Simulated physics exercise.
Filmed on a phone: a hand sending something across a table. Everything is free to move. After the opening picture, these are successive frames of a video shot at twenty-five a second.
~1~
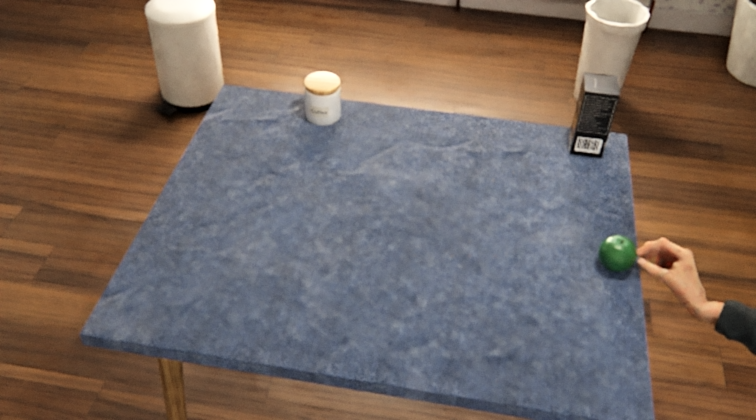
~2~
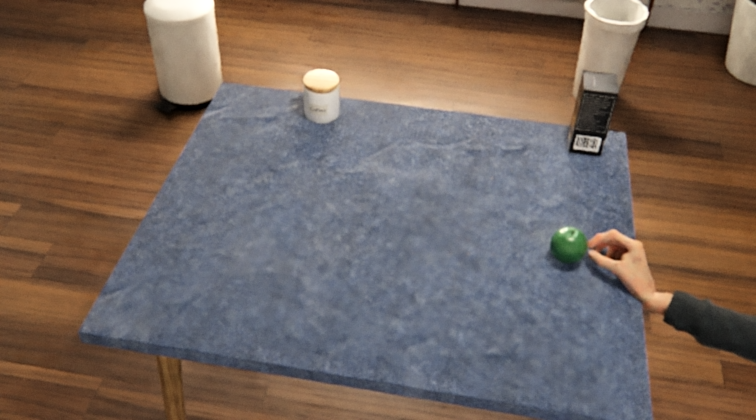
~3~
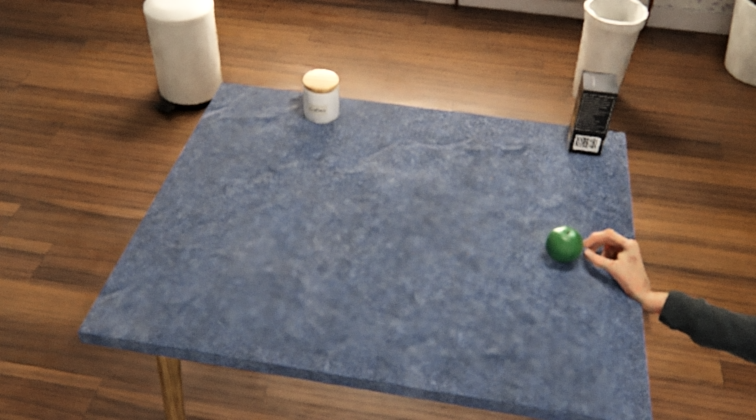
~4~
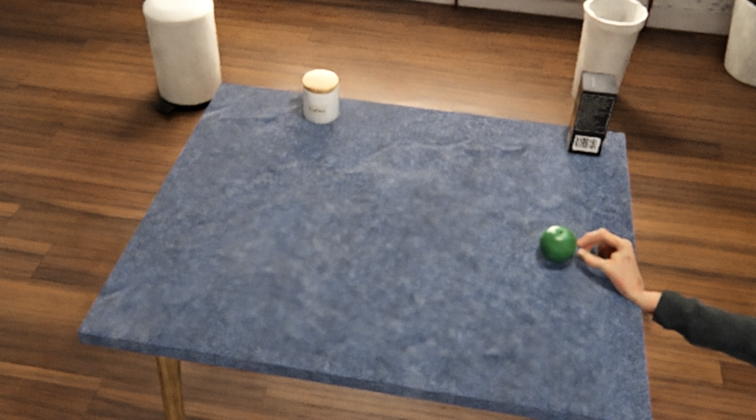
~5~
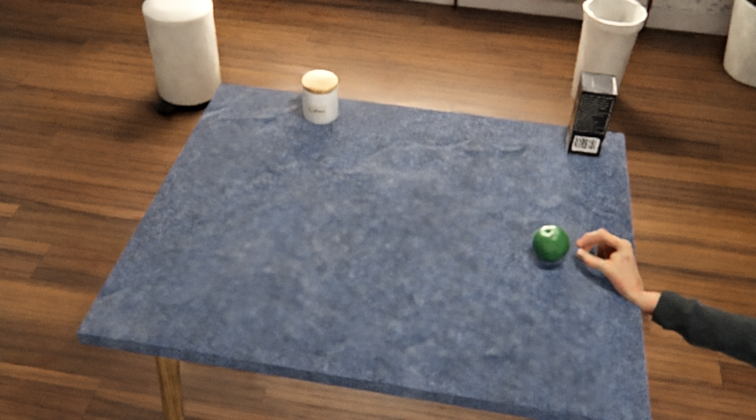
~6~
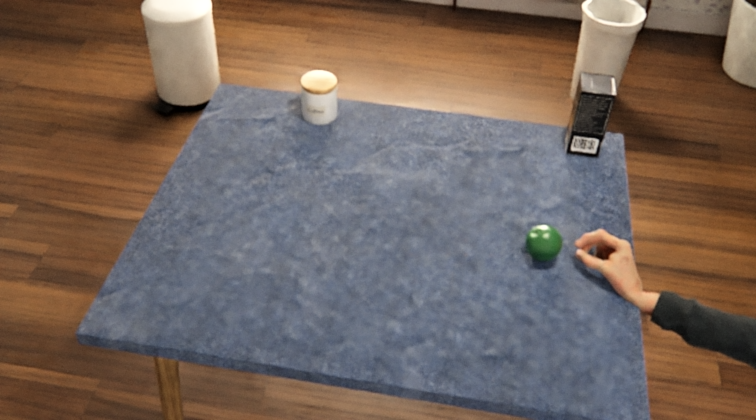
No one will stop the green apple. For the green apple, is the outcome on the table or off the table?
The green apple is still on the table.
Then, 0.20 s after the last picture, green apple rolled about its own width near (519, 240).
Then, 0.40 s after the last picture, green apple rolled about its own width near (502, 237).
At rest, moved from the start, green apple. Seen from the same camera at the end, green apple near (493, 236).
